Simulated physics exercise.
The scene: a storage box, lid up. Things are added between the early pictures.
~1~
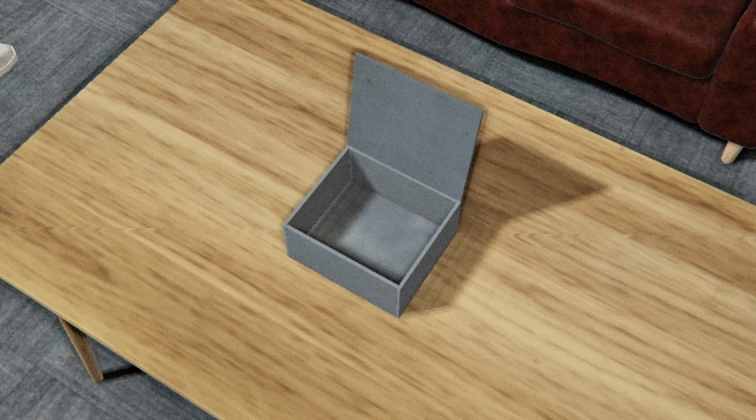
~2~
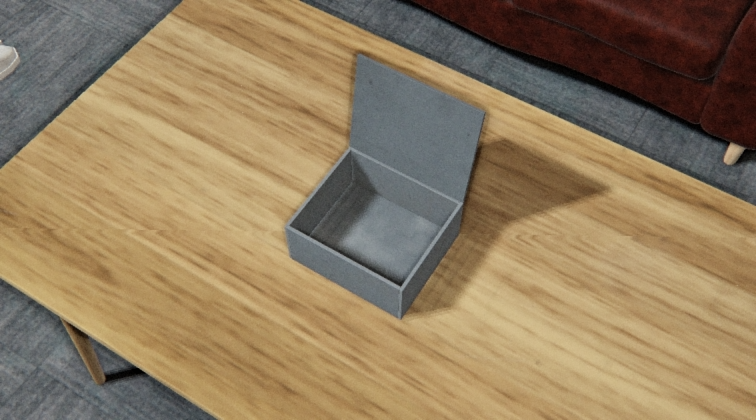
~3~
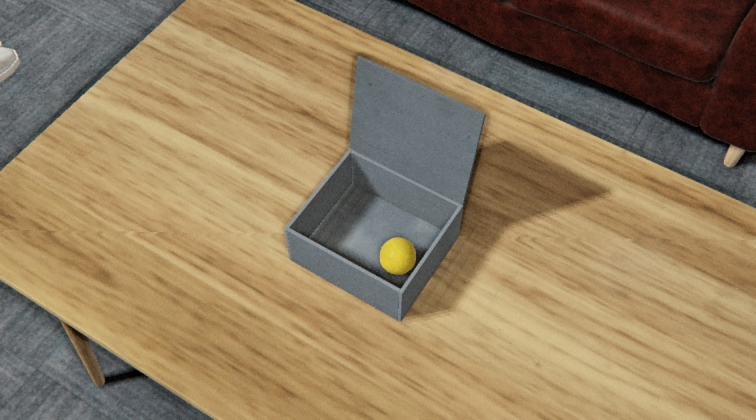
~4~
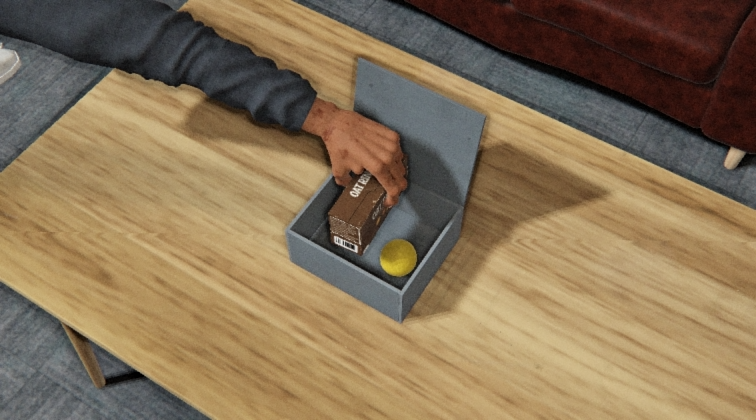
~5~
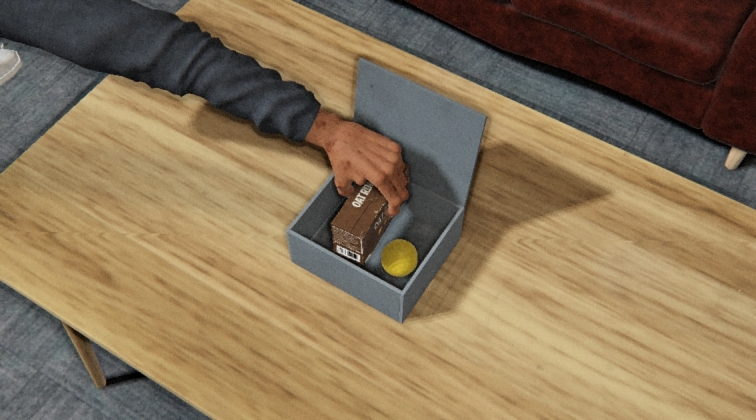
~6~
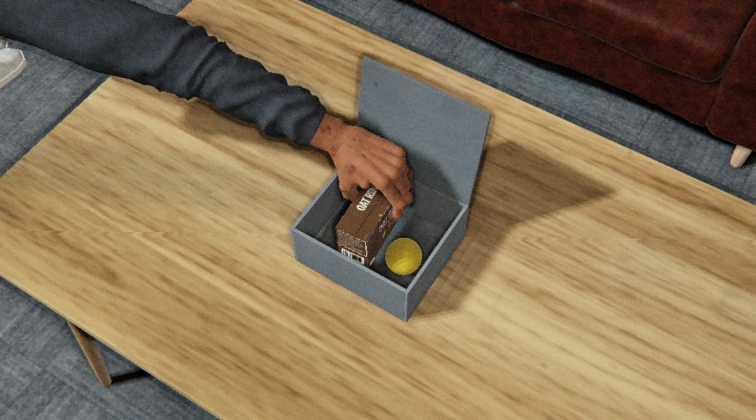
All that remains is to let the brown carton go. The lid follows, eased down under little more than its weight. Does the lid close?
Outcome: The lid sits on the rim.
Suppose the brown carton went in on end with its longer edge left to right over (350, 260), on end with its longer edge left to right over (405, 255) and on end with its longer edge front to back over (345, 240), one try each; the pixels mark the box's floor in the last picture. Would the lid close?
In the first case it will not close; in the second case it closes; in the third case it stays ajar.
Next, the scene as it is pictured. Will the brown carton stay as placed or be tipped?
It stays as placed.
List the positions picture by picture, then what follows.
In the first picture, the last thing is not in view yet.
In the second picture, the last thing is not in view yet.
In the third picture, the last thing is not in view yet; yellow lemon (398, 256).
The fourth picture shows still above its spot; brown carton (370, 198); yellow lemon (399, 258).
The fifth picture shows still above its spot; brown carton (372, 208); yellow lemon (399, 258).
The sixth picture shows in place under the hand; brown carton (376, 212); yellow lemon (404, 257).
Then, 0.30 s after the last picture, brown carton tipped 9° from how it was near (367, 224).
Then, 1.30 s after the last picture, lid 78° above the rim; brown carton slid a little near (363, 227); yellow lemon rolled a little.
Then, 1.80 s after the last picture, lid 43° above the rim; brown carton slid a little near (363, 227); yellow lemon rolled a little.
Then, 2.10 s after the last picture, lid 15° above the rim; brown carton slid a little near (363, 227).
At rest, lid shut; moved from the start, brown carton; yellow lemon in place. Seen from the same camera at the end, brown carton near (363, 227).
